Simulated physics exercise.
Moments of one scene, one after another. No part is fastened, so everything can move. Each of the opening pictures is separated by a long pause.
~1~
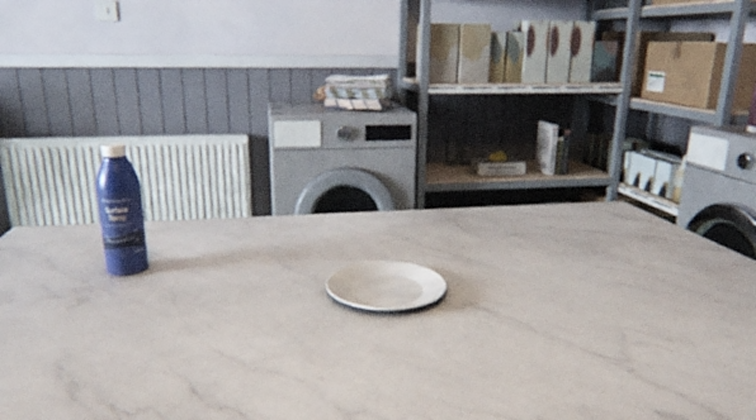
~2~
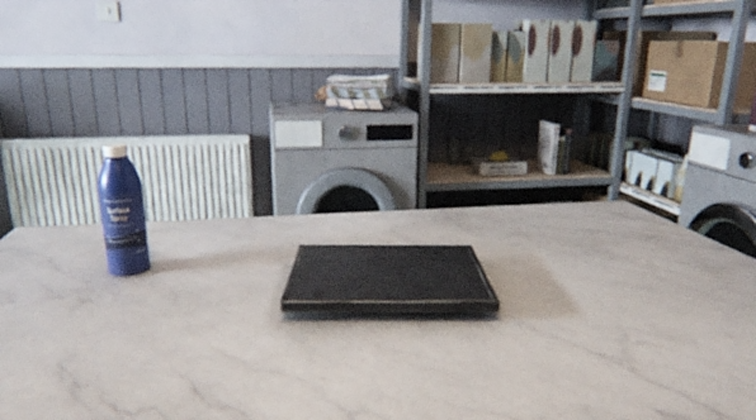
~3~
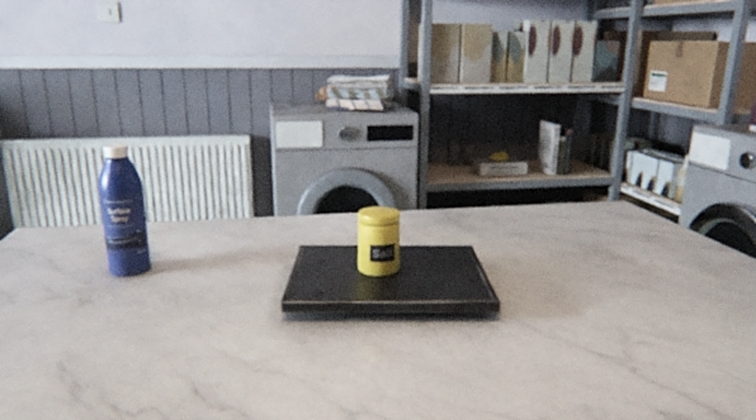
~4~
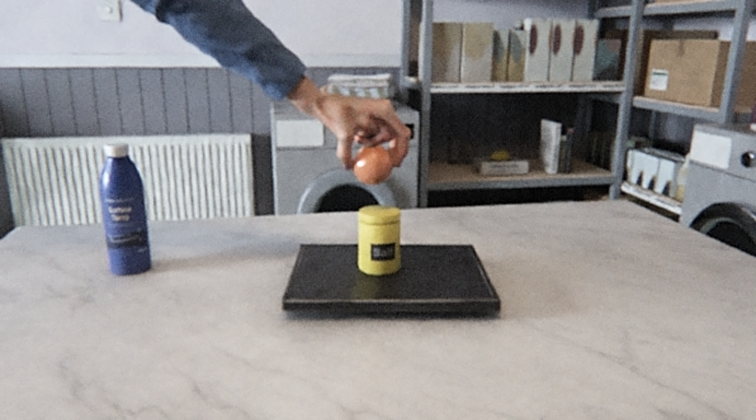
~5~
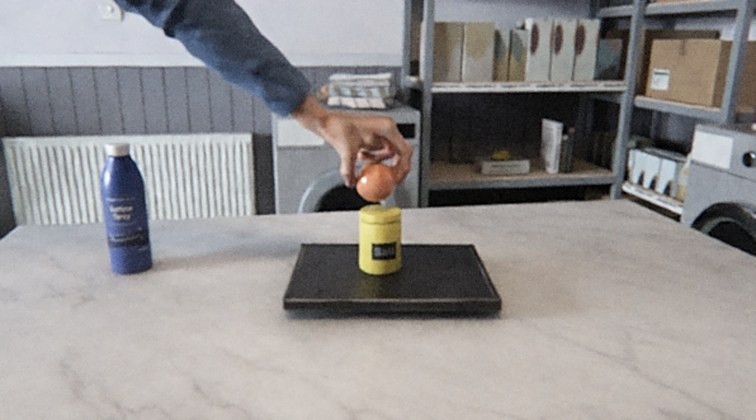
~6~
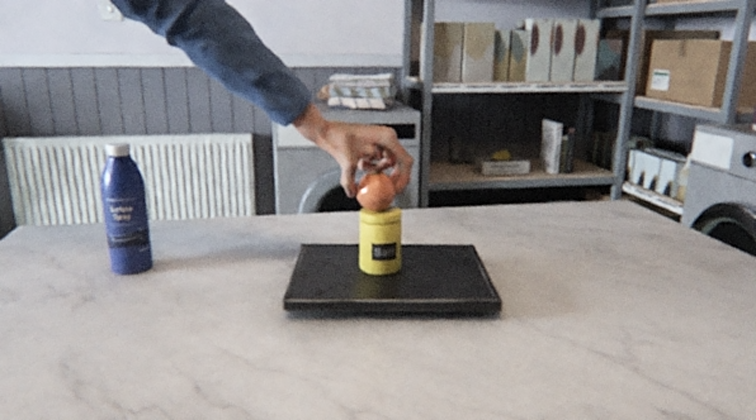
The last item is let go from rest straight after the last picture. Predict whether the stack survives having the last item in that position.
Prediction: It survives.
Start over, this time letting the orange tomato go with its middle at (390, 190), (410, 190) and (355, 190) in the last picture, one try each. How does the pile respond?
Well, on the first go it stays steady, on the second it tumbles down, and on the third it tumbles down.
Then, 0.60 s later than the last frame, all is still.
Then, 1.60 s later than the last frame, orange tomato resting near (376, 192).
When it is over, all 5 as before. End places, in pixels of the last picture, orange tomato near (376, 192). The pile stays up.
